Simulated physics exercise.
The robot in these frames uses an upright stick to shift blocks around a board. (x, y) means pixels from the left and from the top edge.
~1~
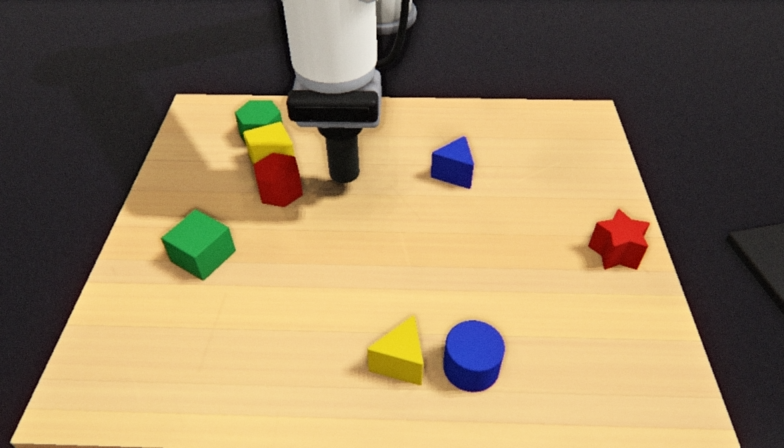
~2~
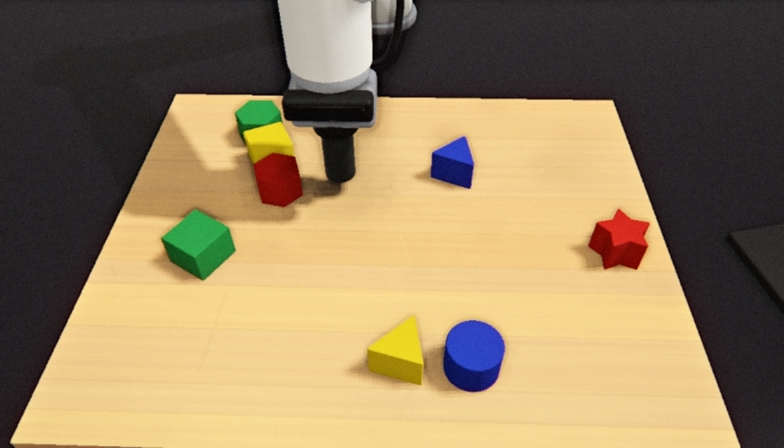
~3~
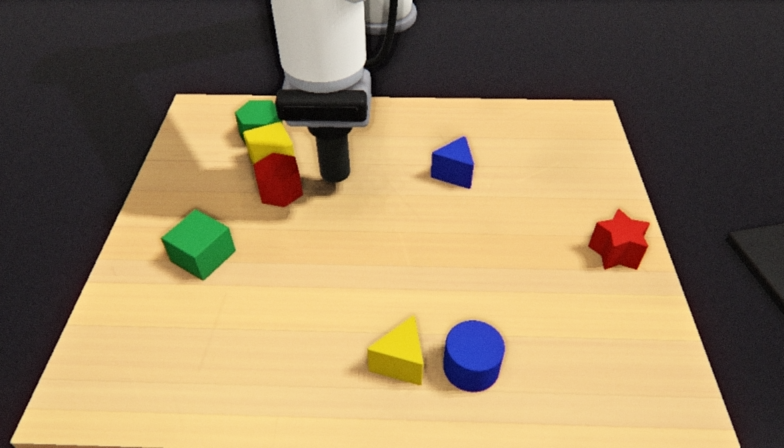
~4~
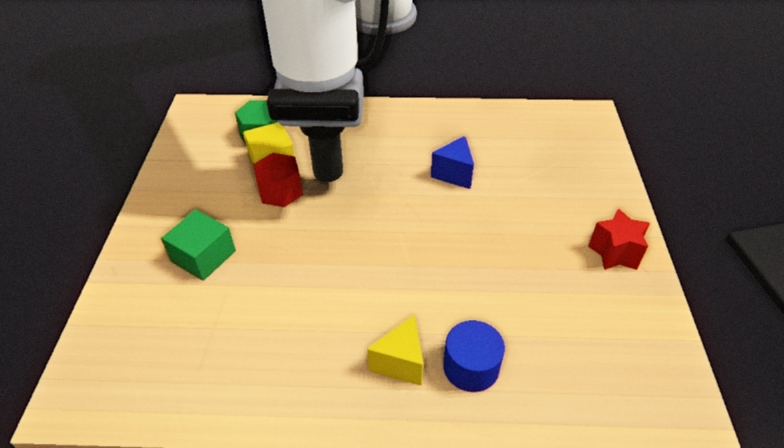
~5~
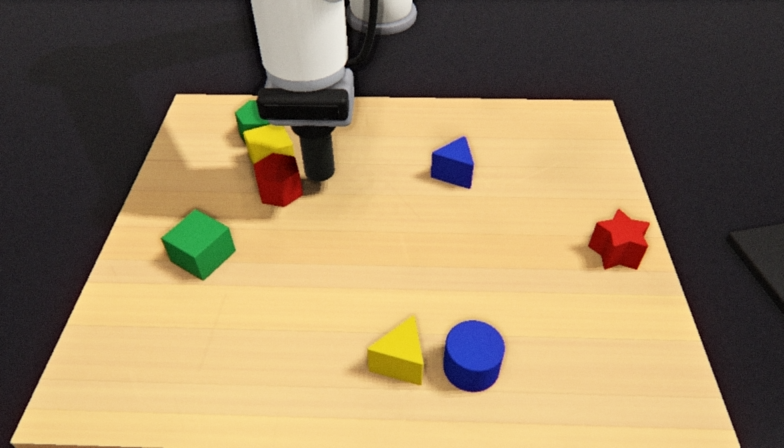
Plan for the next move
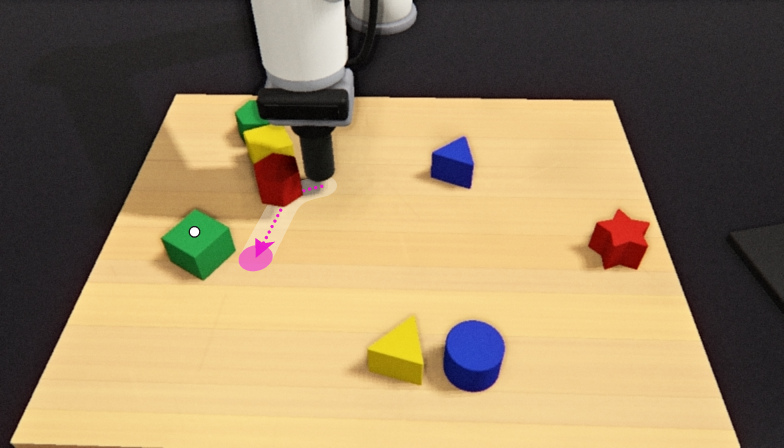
On a wooden board, a robot's upright stick moves slightly left while the blocks stay still.
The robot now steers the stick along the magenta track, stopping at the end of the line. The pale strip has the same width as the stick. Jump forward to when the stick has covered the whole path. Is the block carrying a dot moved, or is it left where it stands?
Same place.
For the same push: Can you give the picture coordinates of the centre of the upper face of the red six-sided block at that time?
The answer is (245, 173).
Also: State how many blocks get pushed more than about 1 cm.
A single block is moved.
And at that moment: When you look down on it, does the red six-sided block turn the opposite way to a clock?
No, that is not how it ends up.
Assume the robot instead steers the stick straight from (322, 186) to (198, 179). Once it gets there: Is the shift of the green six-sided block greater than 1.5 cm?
Short answer: No.
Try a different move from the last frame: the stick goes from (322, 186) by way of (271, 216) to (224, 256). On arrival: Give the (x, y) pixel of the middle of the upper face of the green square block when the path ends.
The middle of its top is at (173, 243).
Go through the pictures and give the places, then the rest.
In the first picture, stick tip at (345, 175); block tops, green square block at (195, 232); red six-sided block at (276, 167).
In the second picture, stick at (341, 174); blocks unchanged.
In the third picture, stick at (335, 174); blocks unchanged.
In the fourth picture, stick at (328, 173); blocks unchanged.
In the fifth picture, stick at (320, 173); green square block at (195, 232); red six-sided block at (276, 167).
Path on the board, from (322, 186) over (288, 200) and (272, 228) to (256, 258); the dot is on the green square block.
On the path given first. One third of the way, stick at (285, 187); red six-sided block at (247, 172), turned 30° clockwise.
Two thirds of the way, stick at (268, 215); red six-sided block at (245, 173), turned 35° clockwise.
At the end, stick at (252, 245); green square block in place; red six-sided block at (245, 173), turned 35° clockwise.
